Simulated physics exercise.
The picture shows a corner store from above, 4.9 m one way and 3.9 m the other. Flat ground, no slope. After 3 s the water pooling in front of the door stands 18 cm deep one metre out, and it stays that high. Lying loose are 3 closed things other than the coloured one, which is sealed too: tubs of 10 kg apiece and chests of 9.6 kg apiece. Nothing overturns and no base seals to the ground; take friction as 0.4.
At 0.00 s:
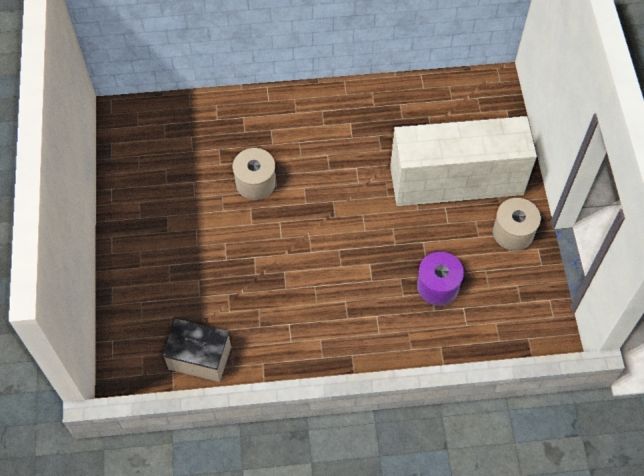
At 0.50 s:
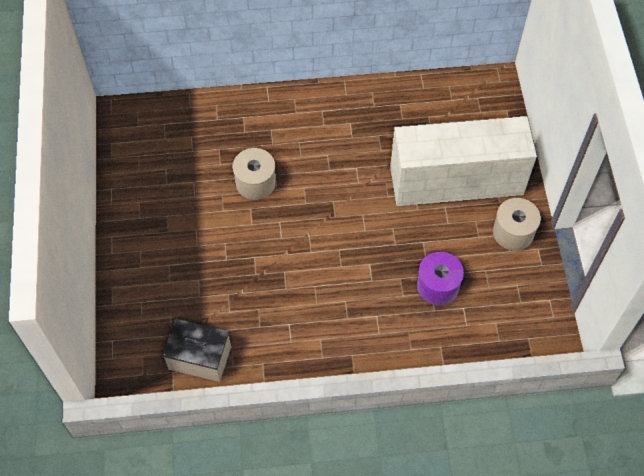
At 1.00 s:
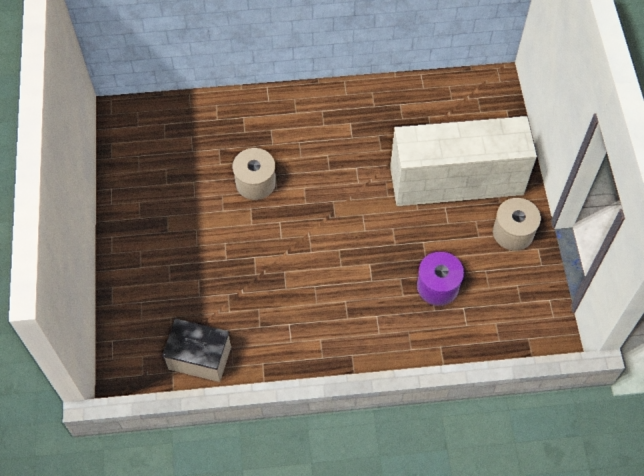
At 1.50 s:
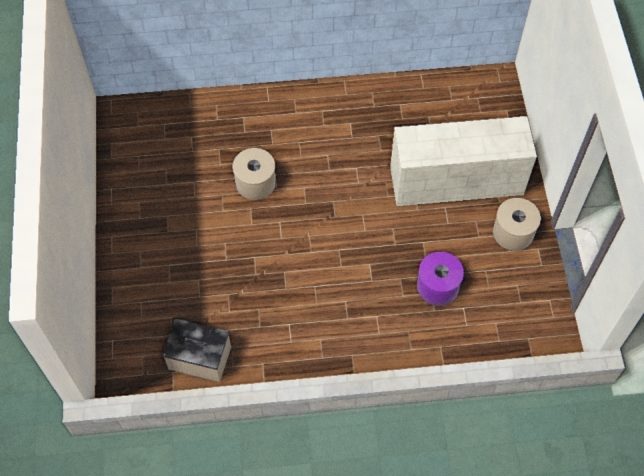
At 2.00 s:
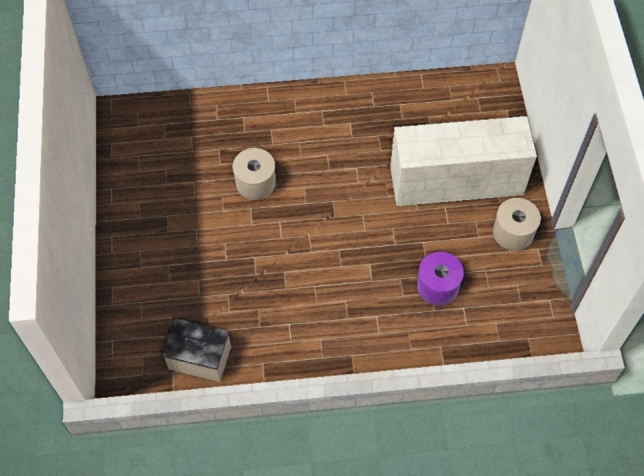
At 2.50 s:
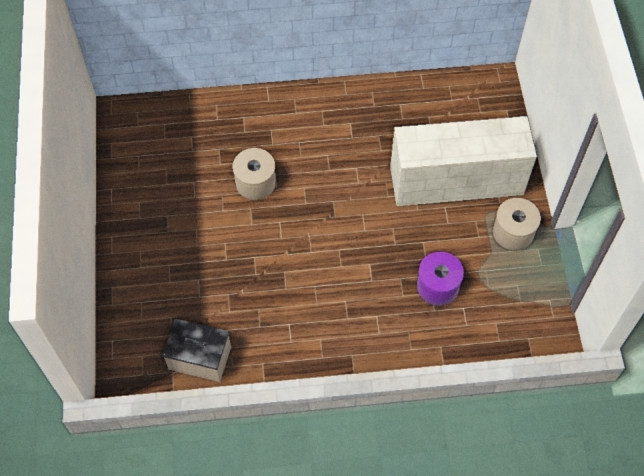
Inside a small store seen from above, a purple tub, two tan tubs and a dark-topped chest sit on a wooden floor near a pale counter. The ground outside turns from grey to green, then a thin sheet of water slips through the right doorway and spreads toward the tubs, which stay still.
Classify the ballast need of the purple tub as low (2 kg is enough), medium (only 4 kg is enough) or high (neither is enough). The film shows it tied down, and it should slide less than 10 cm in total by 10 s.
High.
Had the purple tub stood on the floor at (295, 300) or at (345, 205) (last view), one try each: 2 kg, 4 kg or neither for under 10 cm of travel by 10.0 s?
Taking the two spots in turn, neither keeps it, then neither keeps it.
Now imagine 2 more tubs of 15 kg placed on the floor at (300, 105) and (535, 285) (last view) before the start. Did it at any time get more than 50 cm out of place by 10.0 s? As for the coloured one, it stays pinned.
Below, beyond.
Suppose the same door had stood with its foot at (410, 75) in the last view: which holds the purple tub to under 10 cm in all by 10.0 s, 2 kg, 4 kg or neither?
Result: Lighter option suffices.
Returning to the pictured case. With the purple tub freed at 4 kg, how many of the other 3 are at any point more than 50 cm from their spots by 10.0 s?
Tally: 2.
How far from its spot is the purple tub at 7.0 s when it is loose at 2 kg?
I'd put it at about 350 cm.
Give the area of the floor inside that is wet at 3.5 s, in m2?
Near 3.0 m2 in all.
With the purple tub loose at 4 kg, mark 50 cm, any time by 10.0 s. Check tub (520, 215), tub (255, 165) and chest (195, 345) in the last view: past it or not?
Reading the three in turn gives surpassed, not surpassed and surpassed.
After 3.5 s the purple tub would be 37 cm from its start with 2 kg and 29 cm from its start with 4 kg; 3 cm of water round it then.
After 4.5 s the purple tub would be 132 cm from its start with 2 kg and 111 cm from its start with 4 kg; 3 cm of water round it then.
After 7.0 s the purple tub would be 333 cm from its start with 2 kg and 331 cm from its start with 4 kg; 6 cm of water round it then.
After 10.0 s the purple tub would be 309 cm from its start with 2 kg and 340 cm from its start with 4 kg; 6 cm of water round it then.
